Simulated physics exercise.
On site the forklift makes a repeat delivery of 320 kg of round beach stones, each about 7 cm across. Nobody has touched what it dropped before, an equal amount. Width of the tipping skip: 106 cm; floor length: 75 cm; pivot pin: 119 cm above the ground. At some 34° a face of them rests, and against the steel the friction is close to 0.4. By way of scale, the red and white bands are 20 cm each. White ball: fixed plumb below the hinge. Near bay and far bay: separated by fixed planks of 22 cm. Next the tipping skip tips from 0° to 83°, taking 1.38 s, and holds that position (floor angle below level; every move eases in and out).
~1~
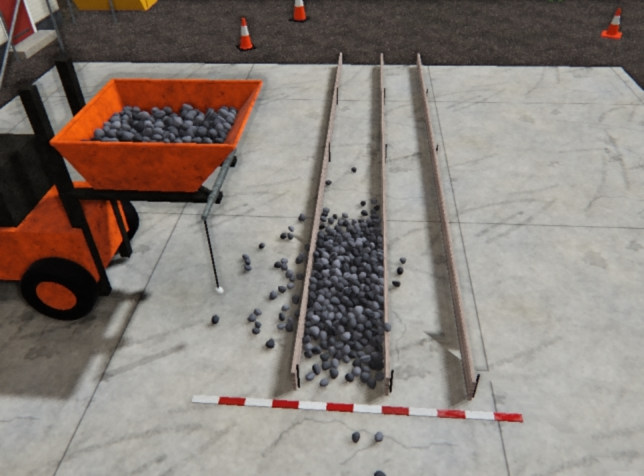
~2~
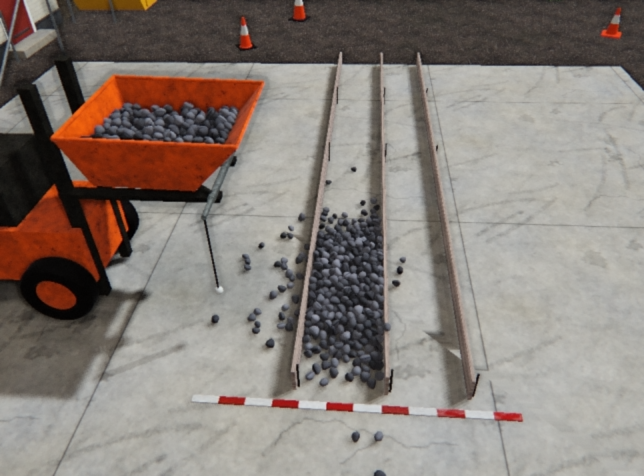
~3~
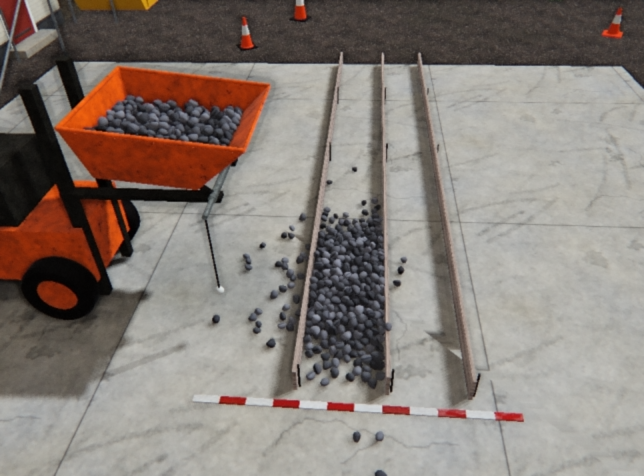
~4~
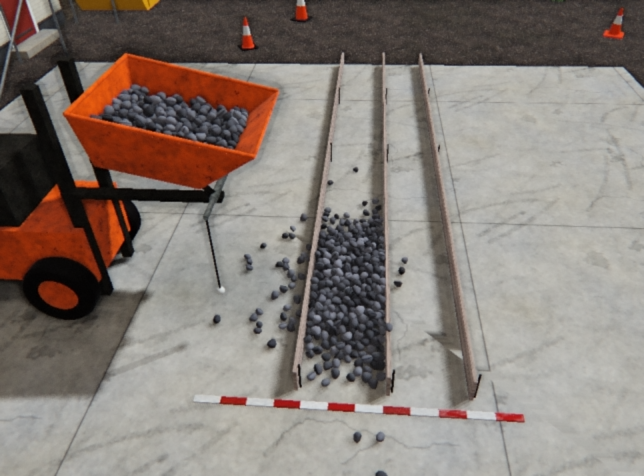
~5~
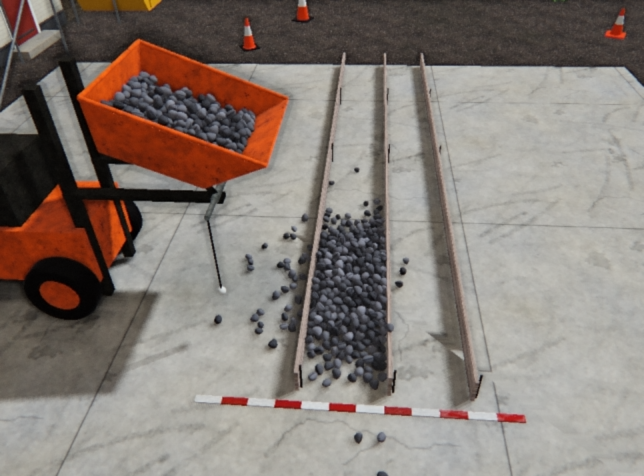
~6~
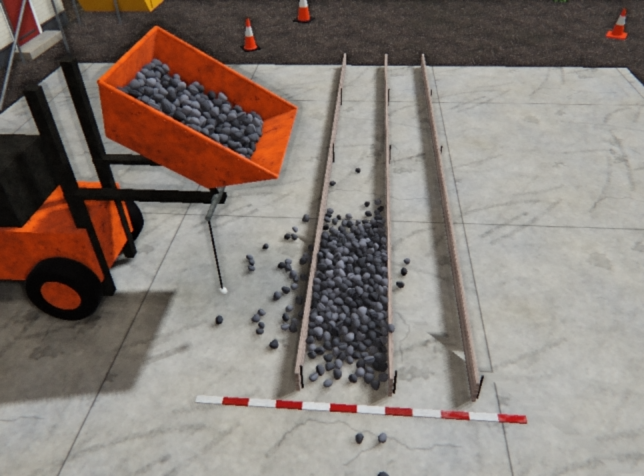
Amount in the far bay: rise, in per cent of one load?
38 percent.
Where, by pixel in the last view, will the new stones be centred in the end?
Roughly at (375, 278) in the last picture.
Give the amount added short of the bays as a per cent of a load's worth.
Some 0 per cent of a load.
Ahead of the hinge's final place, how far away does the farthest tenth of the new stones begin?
Around 180 cm ahead of it.
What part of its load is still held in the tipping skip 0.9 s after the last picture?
About 30 per cent.
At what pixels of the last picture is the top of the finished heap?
I'd put the top near (354, 260).
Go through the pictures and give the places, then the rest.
In the first picture, the tipping skip is at 0°, its lip at (234, 147); the top of the load is at (172, 118). The earlier load is highest near (355, 270), 24 cm above ground level, 6 % short of the bays, 94 % in the near bay, 0 % in the far bay.
The second picture shows lip at (236, 148), floor tilted 2°, highest stones at (155, 118).
In the third picture, the tipping skip is at 6°, its lip at (244, 151); the top of the load is at (134, 111).
The fourth picture shows lip at (254, 157), floor tilted 13°, highest stones at (131, 99).
The fifth picture shows lip at (266, 166), floor tilted 22°, highest stones at (138, 86).
In the sixth picture, the tipping skip is at 32°, its lip at (277, 178); the top of the load is at (150, 73).
Then, 0.4 s after the last picture the floor is at 70°; in per cent of one load, 100 in the tipping skip, 6 short of the bays, 94 in the near bay, 0 in the far bay; the foremost stones are at (395, 285).
Then, 0.9 s after the last picture the floor is at 83°; in per cent of one load, 28 in the tipping skip, 6 short of the bays, 163 in the near bay, 2 in the far bay; the foremost stones are at (403, 287).
Then, 1.2 s after the last picture the floor is at 83°; in per cent of one load, 1 in the tipping skip, 6 short of the bays, 164 in the near bay, 28 in the far bay; the foremost stones are at (453, 290).
Then, 3.8 s after the last picture the floor is at 83°; in per cent of one load, 0 in the tipping skip, 6 short of the bays, 155 in the near bay, 38 in the far bay; the foremost stones are at (455, 290). Net gain in the far bay, 38.
